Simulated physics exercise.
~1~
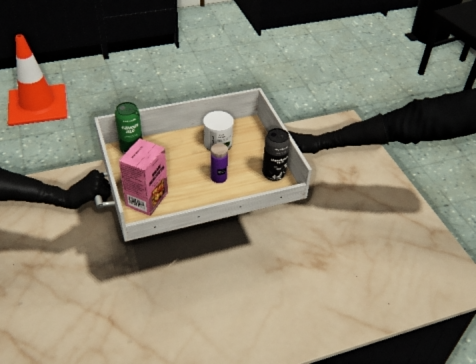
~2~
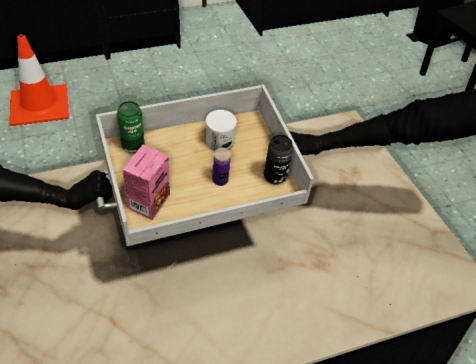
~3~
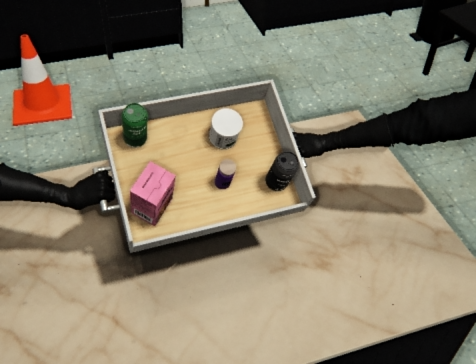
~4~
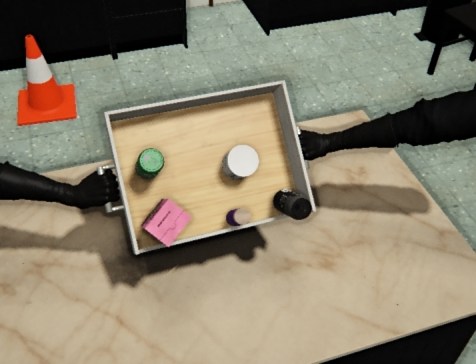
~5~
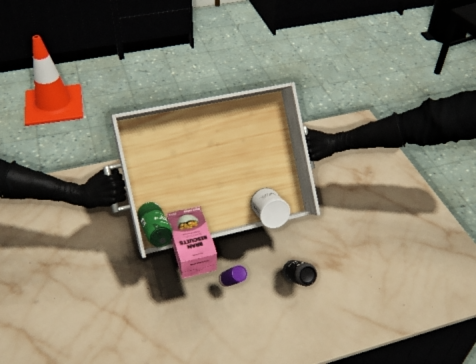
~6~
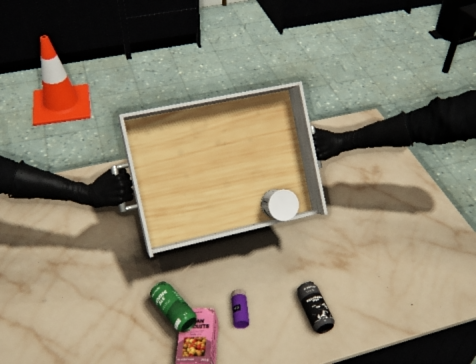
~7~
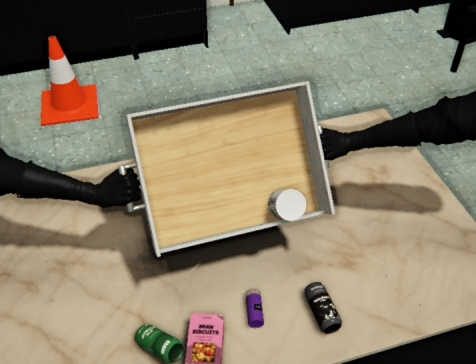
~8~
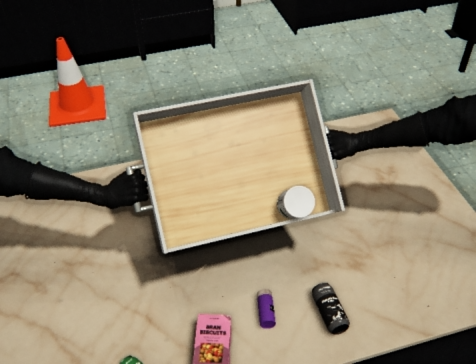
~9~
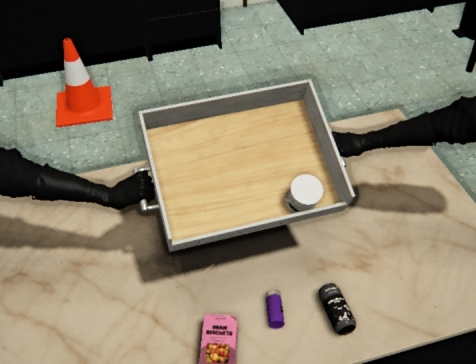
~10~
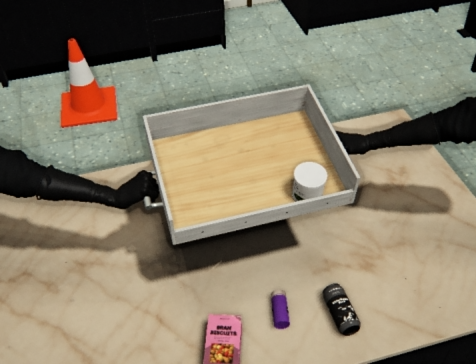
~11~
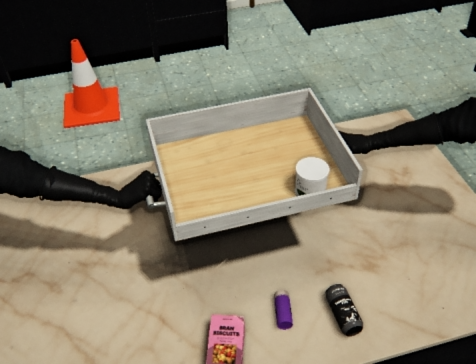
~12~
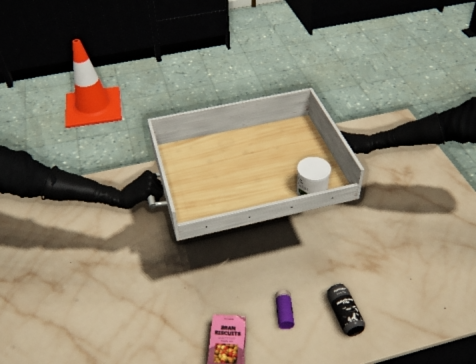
Over a marble-patterned table, two black-gloved hands tipped a shallow crate steeply toward the near side, spilling the green can, pink carton, purple shaker and black can; the green one rolled from view, while the white tin slid but stayed inside as they leveled it.
